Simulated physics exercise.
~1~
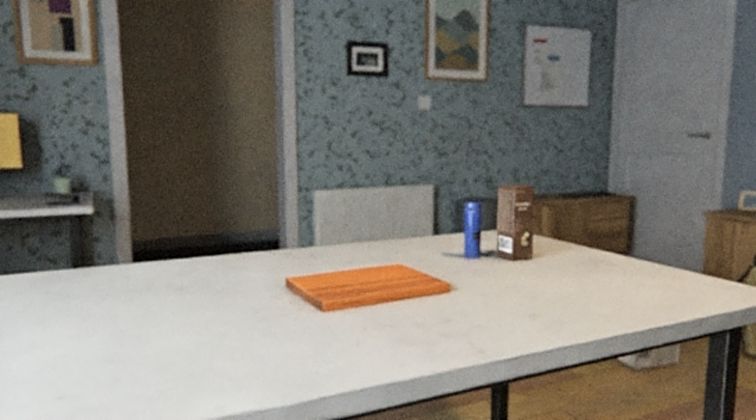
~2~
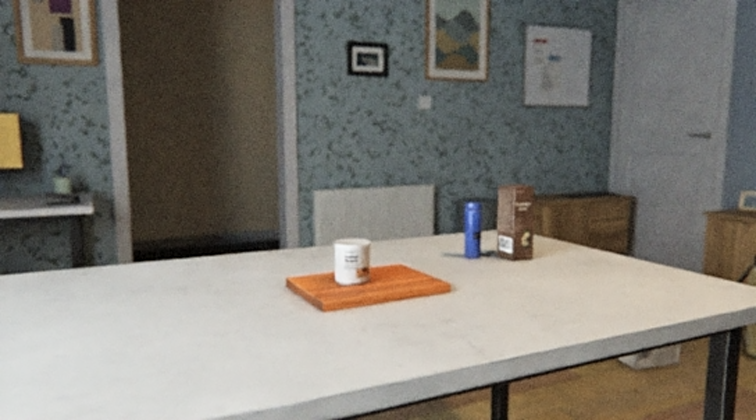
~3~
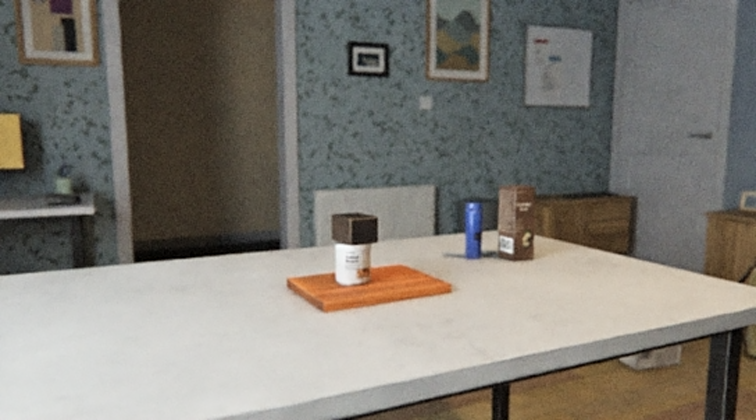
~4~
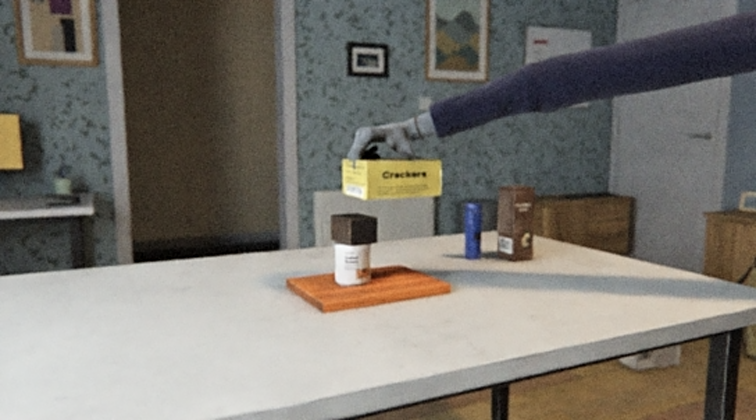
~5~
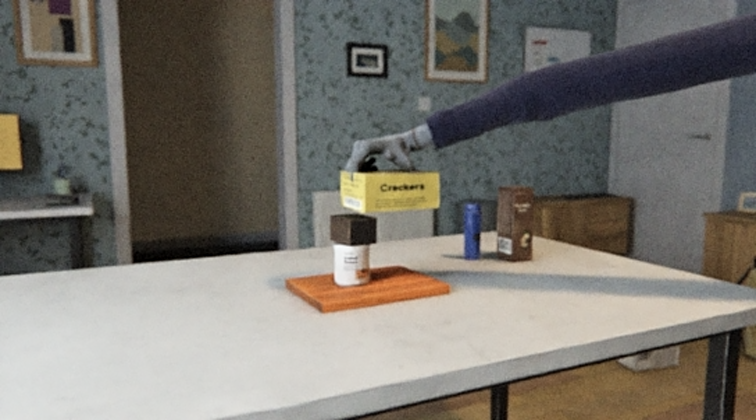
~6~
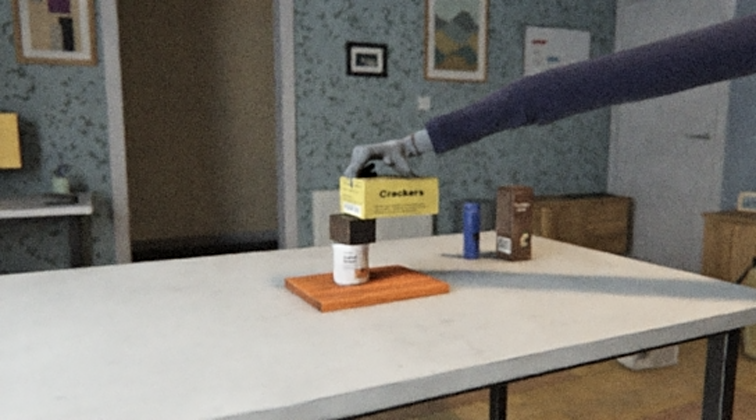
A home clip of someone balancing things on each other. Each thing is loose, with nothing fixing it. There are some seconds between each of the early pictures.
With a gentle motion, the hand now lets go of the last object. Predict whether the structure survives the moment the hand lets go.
Most likely the pile fails.
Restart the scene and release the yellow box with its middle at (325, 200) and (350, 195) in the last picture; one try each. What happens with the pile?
Try one: Collapse. Try two: Stable.
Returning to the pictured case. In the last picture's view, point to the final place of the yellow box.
Roughly pixel (469, 260) in the last picture.
Then, 0.30 s after the last picture, yellow box now fallen.
Then, 0.50 s after the last picture, things are still on the move.
Then, 0.70 s after the last picture, as before.
At rest, fallen, yellow box; the other 5 in place. Seen from the same camera at the end, yellow box near (469, 260). The pile loses its balance.
